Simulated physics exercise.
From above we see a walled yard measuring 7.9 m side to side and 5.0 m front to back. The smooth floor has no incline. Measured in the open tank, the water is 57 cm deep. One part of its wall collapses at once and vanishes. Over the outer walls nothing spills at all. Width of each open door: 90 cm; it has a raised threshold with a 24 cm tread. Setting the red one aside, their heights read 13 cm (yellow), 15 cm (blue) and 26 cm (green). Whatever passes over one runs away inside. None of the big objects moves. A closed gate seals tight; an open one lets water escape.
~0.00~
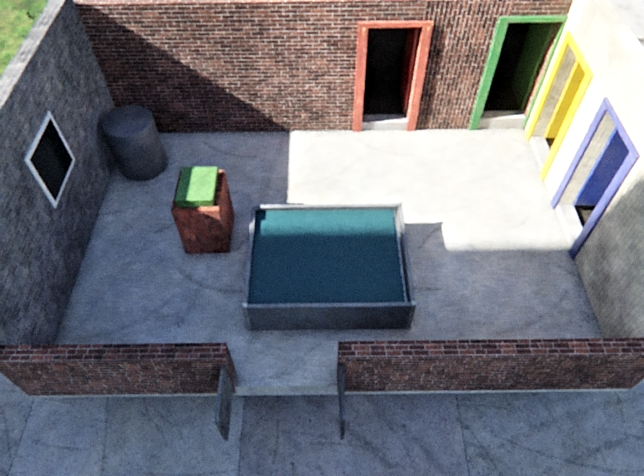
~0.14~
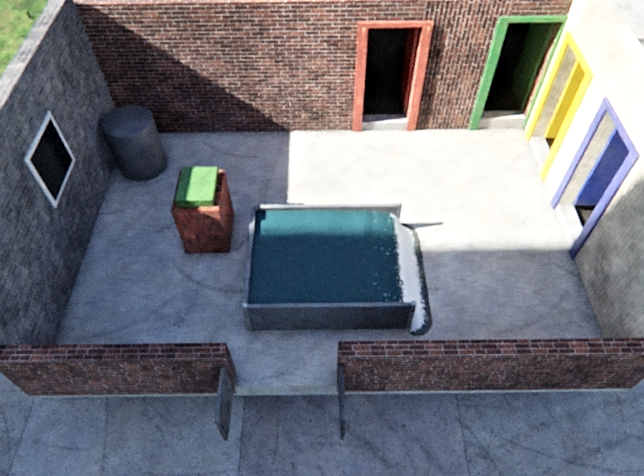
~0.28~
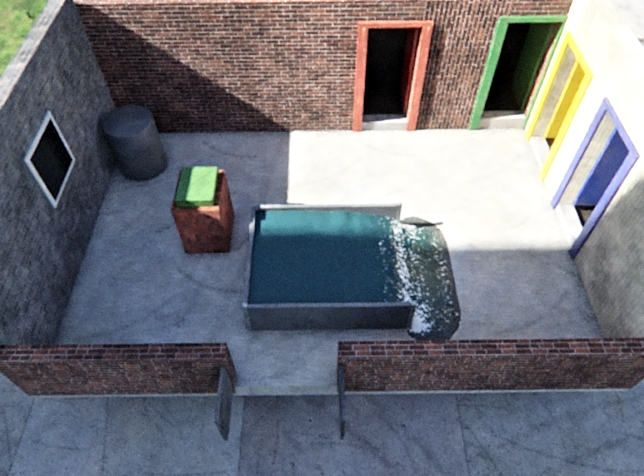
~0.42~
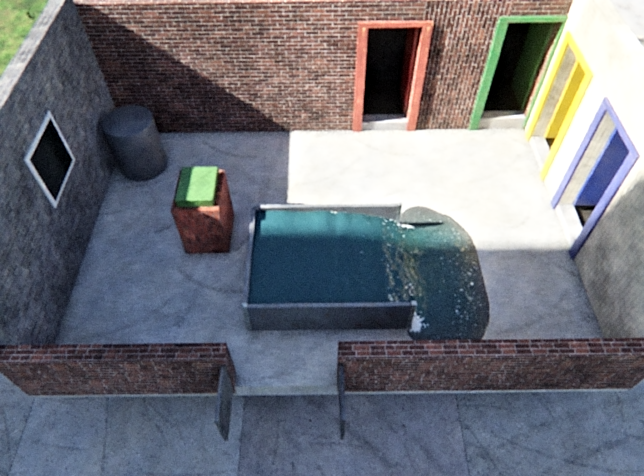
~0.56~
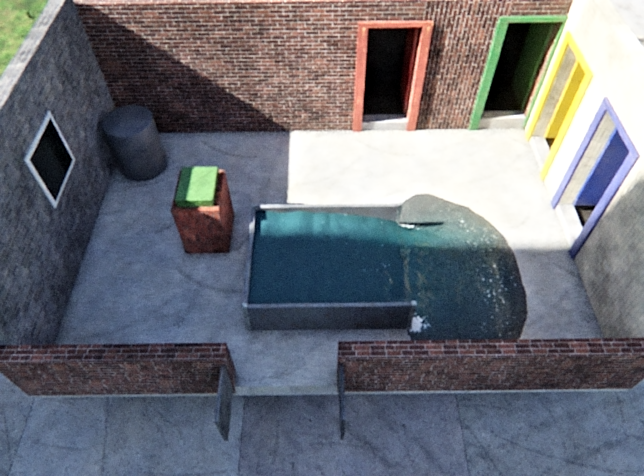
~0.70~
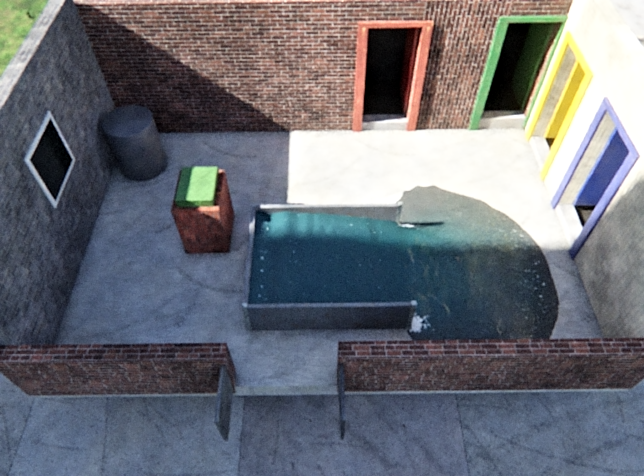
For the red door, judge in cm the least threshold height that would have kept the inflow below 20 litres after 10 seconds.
A threshold of about 6.5 cm.
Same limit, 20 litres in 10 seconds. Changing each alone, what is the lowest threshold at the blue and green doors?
You'd want about 23 centimetres at blue and about 22 centimetres at green.
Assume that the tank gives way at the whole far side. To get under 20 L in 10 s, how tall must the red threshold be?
Some 22 centimetres.
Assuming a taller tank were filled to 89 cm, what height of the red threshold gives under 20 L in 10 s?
About 10.0 cm.
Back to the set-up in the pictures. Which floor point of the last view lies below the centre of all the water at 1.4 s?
It lies near (389, 276) in the last picture.
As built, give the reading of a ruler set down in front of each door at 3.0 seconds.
Depths in cm - yellow: 13, blue: 26, green: 26, red: 0.
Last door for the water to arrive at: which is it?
It's the red door.
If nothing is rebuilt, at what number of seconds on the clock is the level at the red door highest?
Near 6.0 s.
After 1.4 s water covers 30 % of the floor, deepest (32 cm) near (572, 278); it has not reached the red door.
After 3.0 s water covers 30 % of the floor, deepest (30 cm) near (519, 133); it has not reached the red door.
After 10.0 s water covers 95 % of the floor, deepest (13 cm) near (128, 156); 6 cm at the red door, 0 litres in over its 20 cm threshold.
At the red door as built, the water arrived by 3.6 s and peaked near 11 cm at 5.8 s.
With a threshold of 5.5 cm, 30 litres would have come in within the 10 s; with 7.5 cm, 12 litres. So under 20 litres takes about 6.5 cm.
